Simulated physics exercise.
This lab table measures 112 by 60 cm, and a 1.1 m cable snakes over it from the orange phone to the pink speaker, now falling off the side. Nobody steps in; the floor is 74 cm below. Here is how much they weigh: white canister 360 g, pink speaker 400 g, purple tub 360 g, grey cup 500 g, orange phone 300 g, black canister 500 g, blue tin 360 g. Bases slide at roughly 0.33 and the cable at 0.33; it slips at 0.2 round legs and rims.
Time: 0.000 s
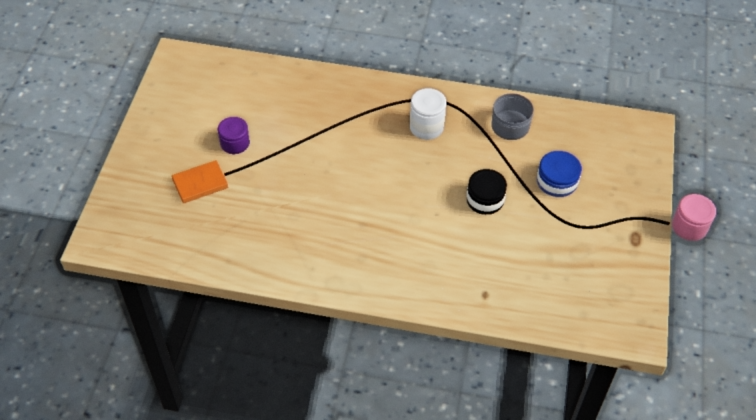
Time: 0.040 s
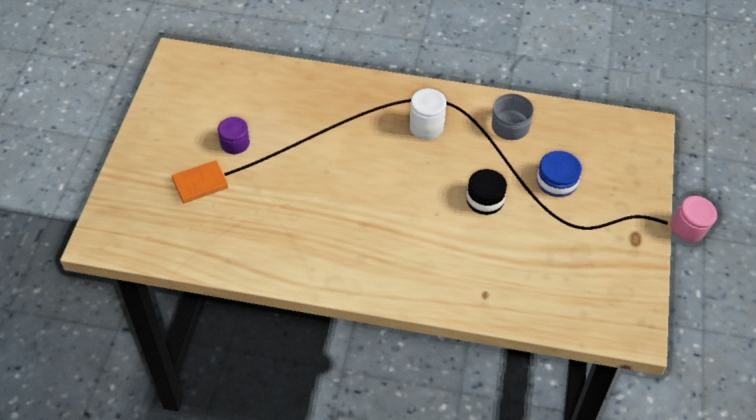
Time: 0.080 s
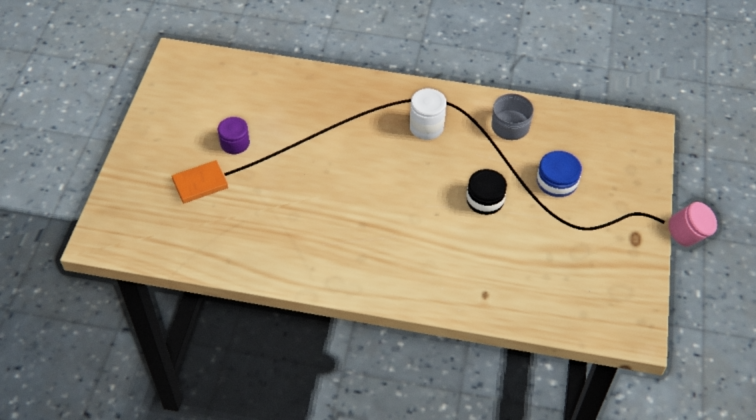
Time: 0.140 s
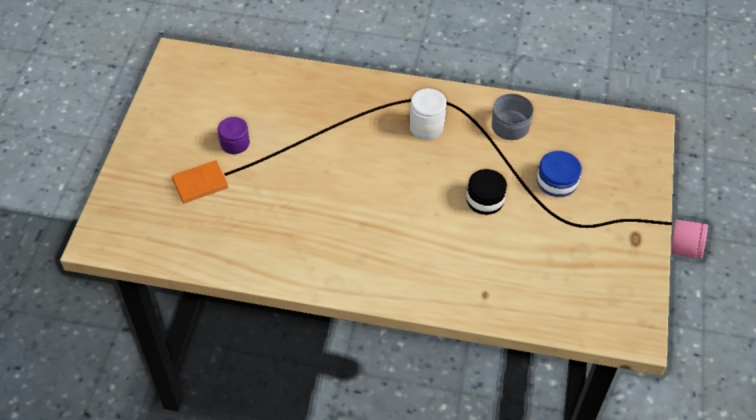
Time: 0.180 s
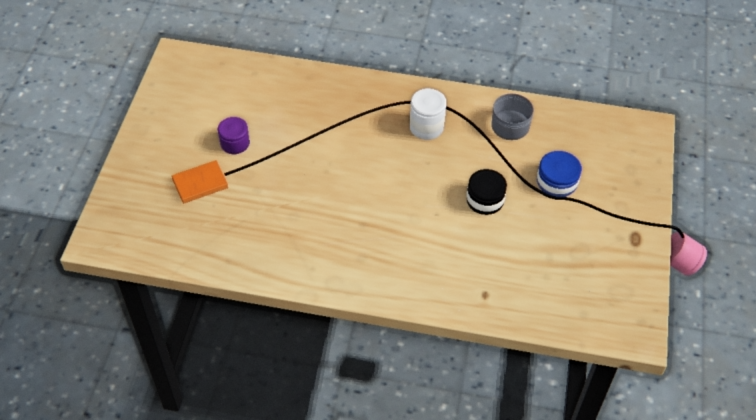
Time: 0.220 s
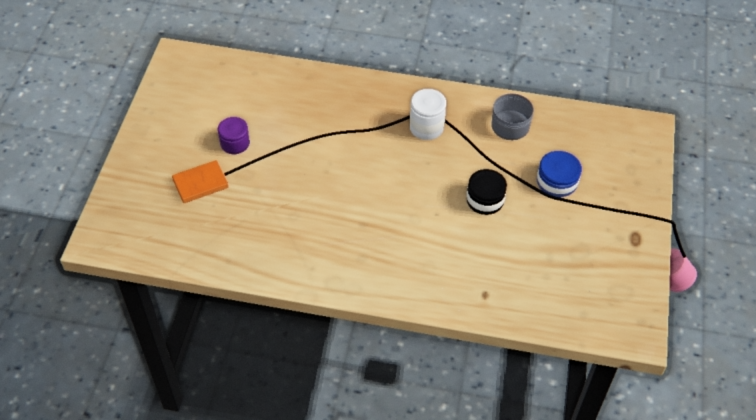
A pink cylinder tips over the right edge of a light wooden table, seen from above at an angle on a grey speckled floor, and drops lower beside it, drawing its black cable straighter. The cable runs back past a blue tin, black canister, grey cup and white canister to an orange block near a purple tub at left. Those objects and the camera stay still.
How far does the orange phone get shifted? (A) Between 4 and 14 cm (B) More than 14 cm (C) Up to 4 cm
Option B: More than 14 cm.
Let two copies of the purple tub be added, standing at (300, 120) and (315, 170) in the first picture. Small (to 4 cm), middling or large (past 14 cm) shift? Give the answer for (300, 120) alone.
Net shift there: Minor.
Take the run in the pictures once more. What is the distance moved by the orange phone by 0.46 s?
At that moment the orange phone has gone 8 cm from the start.
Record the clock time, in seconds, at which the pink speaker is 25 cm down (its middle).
It happens at 0.42 seconds on the clock.
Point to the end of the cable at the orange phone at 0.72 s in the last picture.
(329, 163), give or take.
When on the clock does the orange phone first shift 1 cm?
The orange phone gets there at 0.26 seconds.
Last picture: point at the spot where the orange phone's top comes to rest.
It comes to rest at about (445, 146).
By 0.5 s, the cable's tail end at (264, 166); orange phone 8 cm off its start, pink speaker over the edge, white canister 9 cm off its start.
By 0.7 s, the cable's tail end at (329, 163); orange phone 21 cm off its start, white canister 13 cm off its start, pink speaker over the edge.
By 1.0 s, the cable's tail end at (409, 160); orange phone 37 cm off its start at (384, 155), white canister 13 cm off its start at (426, 150), pink speaker over the edge.
By 1.2 s, the cable's tail end at (456, 167); orange phone 48 cm off its start, white canister 16 cm off its start, pink speaker over the edge.
By 2.4 s, the cable's tail end at (458, 167); orange phone 49 cm off its start at (445, 146), white canister 16 cm off its start at (455, 161), pink speaker over the edge, blue tin 1 cm off its start at (565, 162).
